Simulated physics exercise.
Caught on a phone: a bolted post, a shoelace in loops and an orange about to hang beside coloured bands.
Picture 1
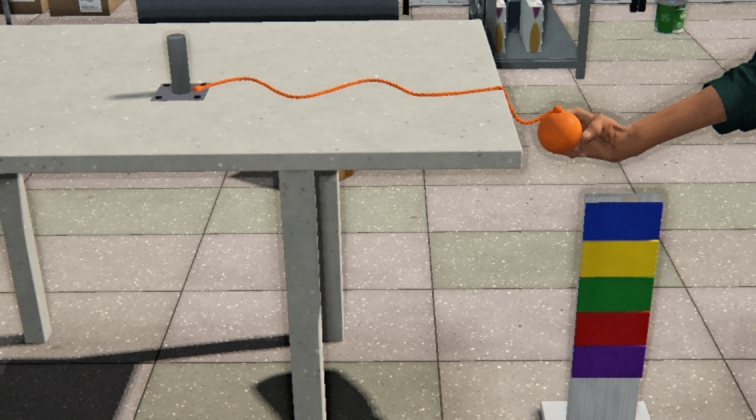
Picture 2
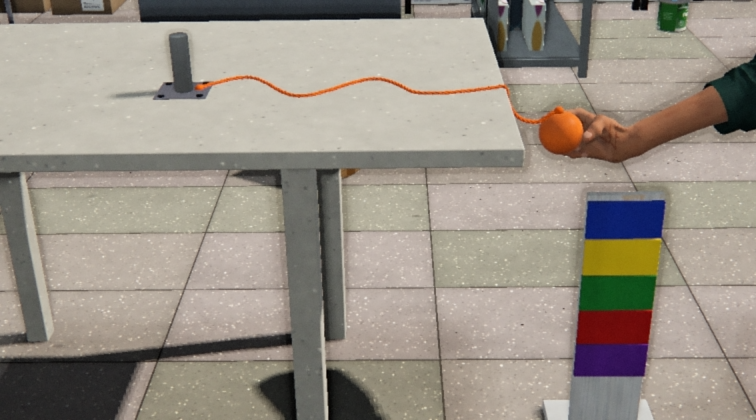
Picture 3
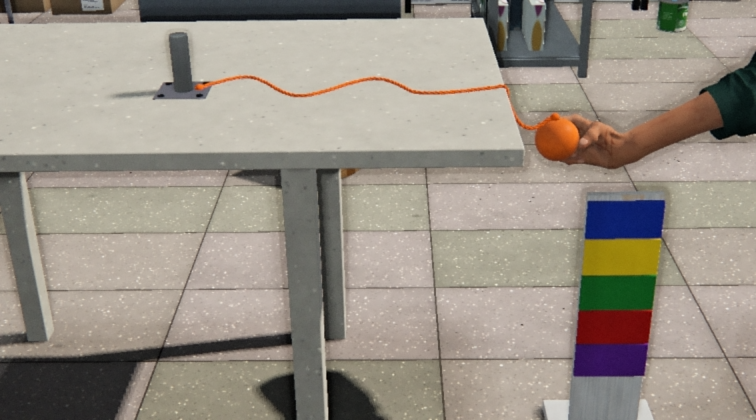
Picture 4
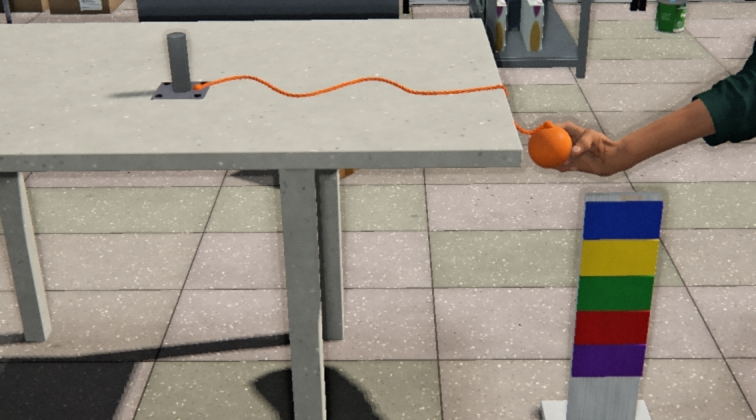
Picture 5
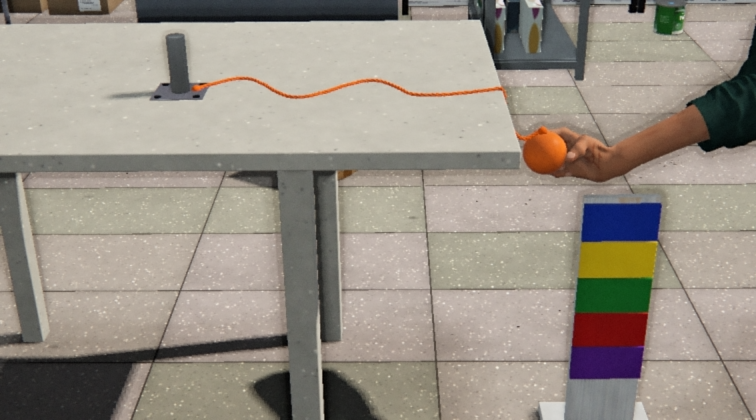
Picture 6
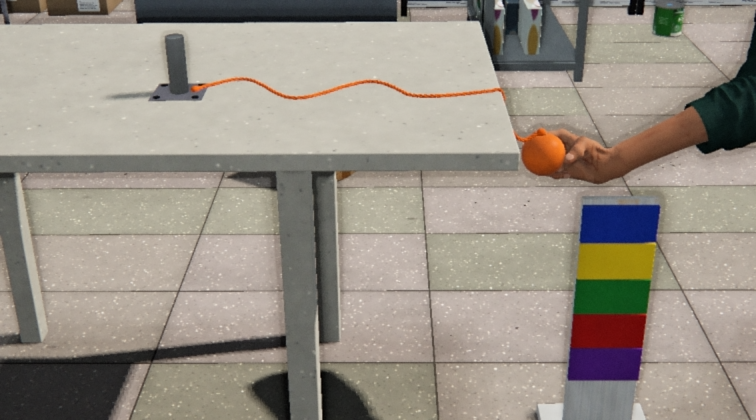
A hand reaches in from the right, holding an orange ball-like object just off the corner of a pale grey table in a tiled room, seen from slightly above. An orange cord runs in loose waves across the tabletop from a grey post at left, and below the hand stands a board banded blue, yellow, green, red and purple. The hand lowers the orange slightly and eases it left towards the table, then barely moves, while the view shakes faintly.
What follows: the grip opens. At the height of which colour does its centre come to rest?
Its centre hangs level with the yellow band.
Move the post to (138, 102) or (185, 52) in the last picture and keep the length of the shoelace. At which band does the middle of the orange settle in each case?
One after the other, blue; blue.
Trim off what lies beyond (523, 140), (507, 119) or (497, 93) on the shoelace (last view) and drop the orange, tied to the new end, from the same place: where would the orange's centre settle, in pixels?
The places are (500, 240), (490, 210) and (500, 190).
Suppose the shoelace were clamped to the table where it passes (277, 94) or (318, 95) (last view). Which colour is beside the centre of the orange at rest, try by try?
One after the other, blue; blue.
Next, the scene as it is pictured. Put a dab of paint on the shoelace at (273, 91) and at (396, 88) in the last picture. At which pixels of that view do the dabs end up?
About (307, 90), and the other about (466, 89).
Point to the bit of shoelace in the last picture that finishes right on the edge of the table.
The one at (421, 96).
Soon after, orange near (471, 260); level with yellow.
Then, orange near (512, 259); level with yellow.
At rest, orange near (498, 261); level with yellow. Its middle rests at the yellow band.
